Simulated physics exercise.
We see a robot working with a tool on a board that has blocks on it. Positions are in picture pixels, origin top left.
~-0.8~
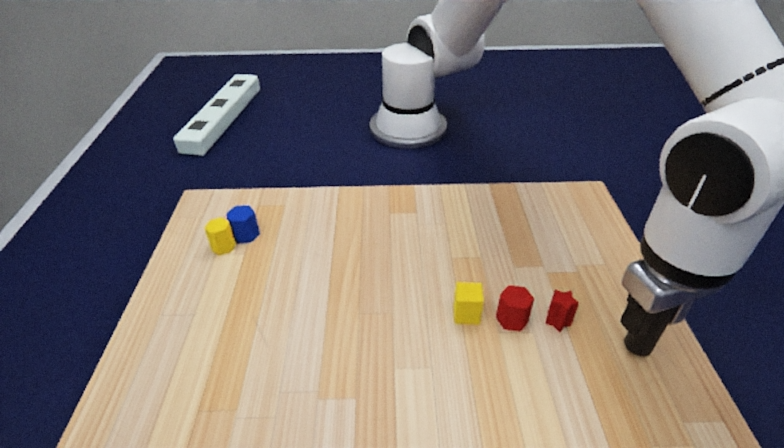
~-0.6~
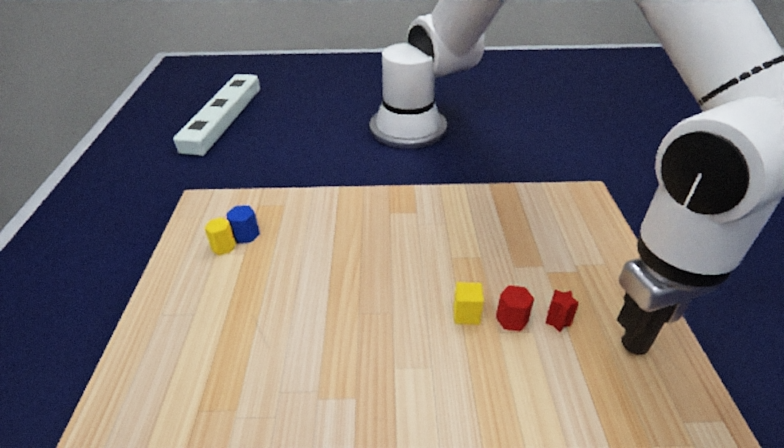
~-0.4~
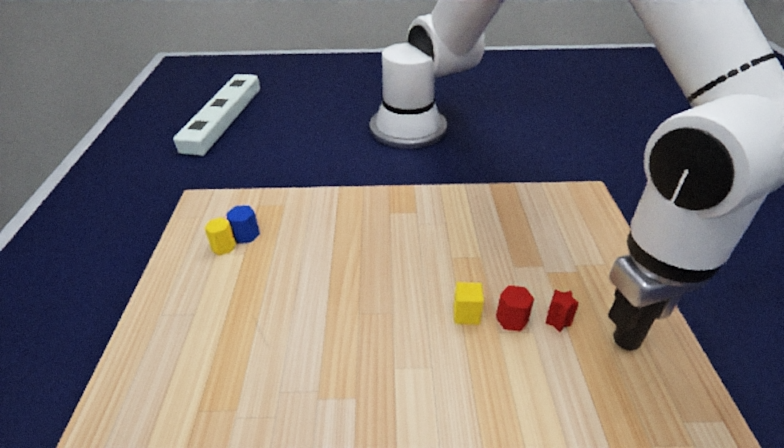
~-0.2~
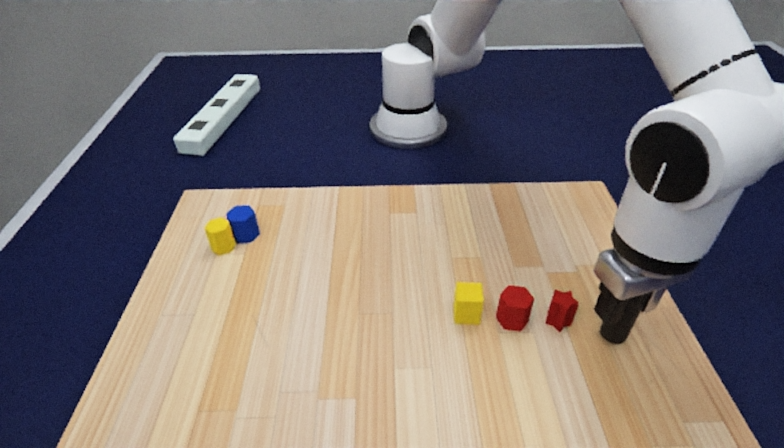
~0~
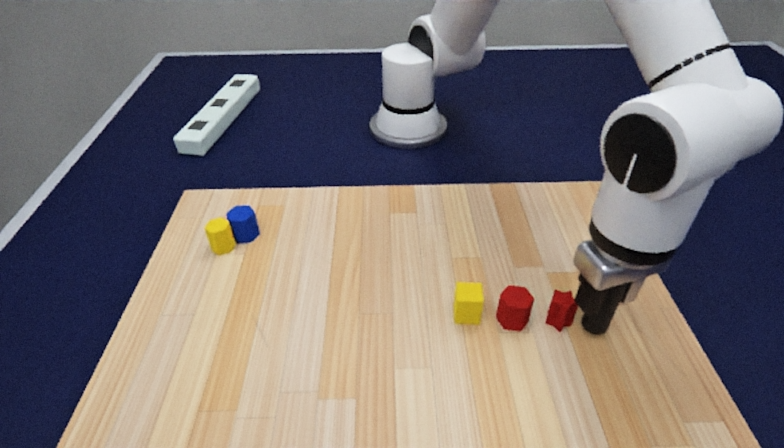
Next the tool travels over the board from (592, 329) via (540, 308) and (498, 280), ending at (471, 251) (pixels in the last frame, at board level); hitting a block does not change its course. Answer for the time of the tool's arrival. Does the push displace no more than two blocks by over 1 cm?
My answer is yes.
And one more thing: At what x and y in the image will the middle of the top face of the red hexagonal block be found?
It is going to be at (499, 300).
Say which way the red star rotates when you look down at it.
Looking down on the board, it turns counter-clockwise.
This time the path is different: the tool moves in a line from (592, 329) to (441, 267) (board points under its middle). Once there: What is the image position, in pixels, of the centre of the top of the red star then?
The point I'd pick in the picture is (493, 281).
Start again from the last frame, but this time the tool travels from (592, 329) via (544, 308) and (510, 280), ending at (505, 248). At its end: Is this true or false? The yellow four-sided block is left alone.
That statement is accurate.
The first path, step by step. One third of the way, tool at (541, 303); red hexagonal block at (502, 299); red star at (522, 289), turned 50° anticlockwise.
Two thirds of the way, tool at (499, 275); red hexagonal block at (499, 300), turned 15° anticlockwise; red star at (505, 280), turned 110° anticlockwise.
At the end, tool at (471, 246); yellow four-sided block still; red hexagonal block at (499, 300), turned 15° anticlockwise; red star at (505, 280), turned 110° anticlockwise.
